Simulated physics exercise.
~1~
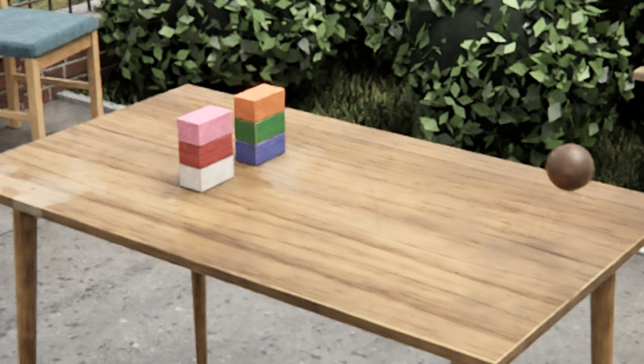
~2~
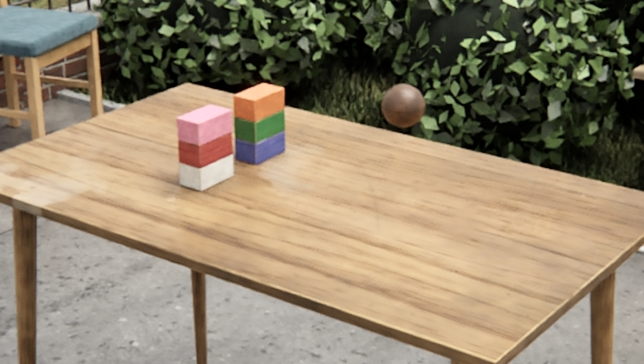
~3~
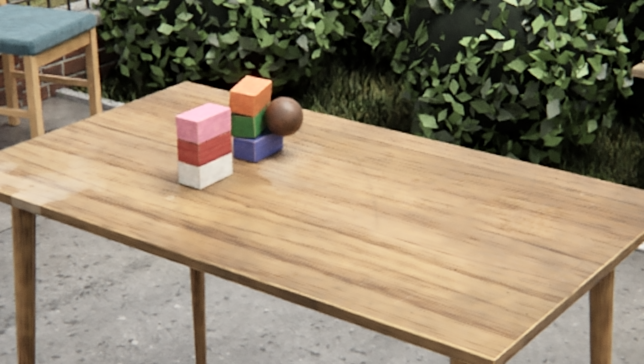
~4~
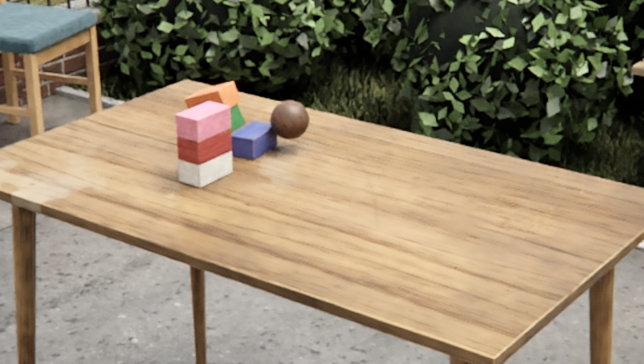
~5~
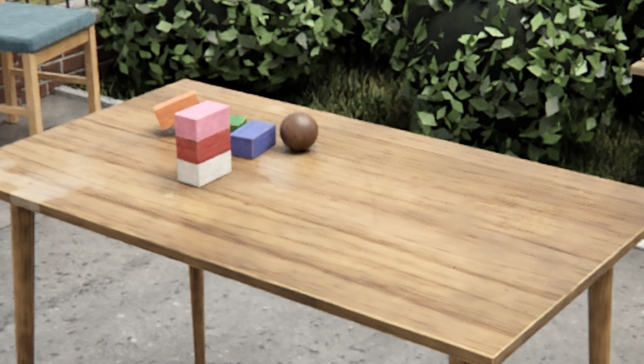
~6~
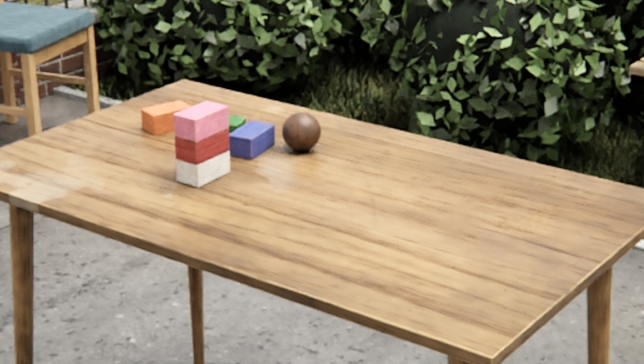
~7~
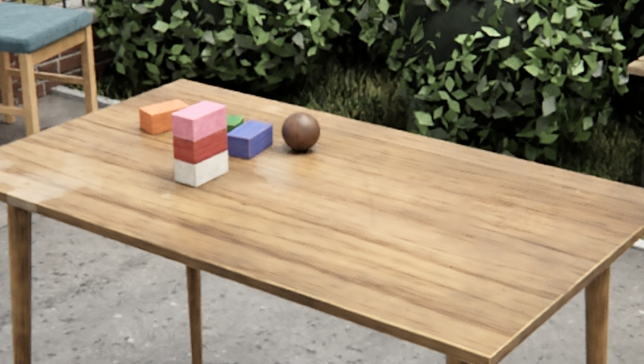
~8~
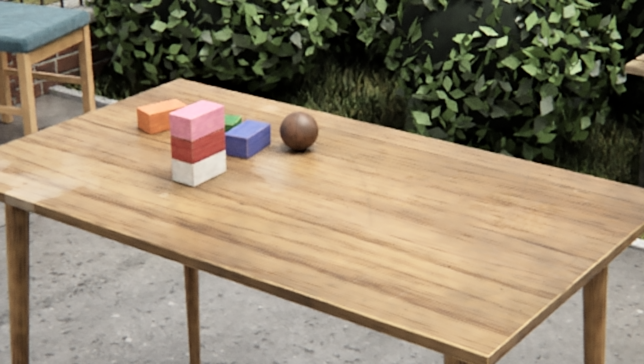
On a wooden table outdoors, a brown ball flew in from the right and struck the farther of two block stacks, knocking its orange and green blocks off the blue one, then settled beside it while the pink, red and white stack stayed standing.
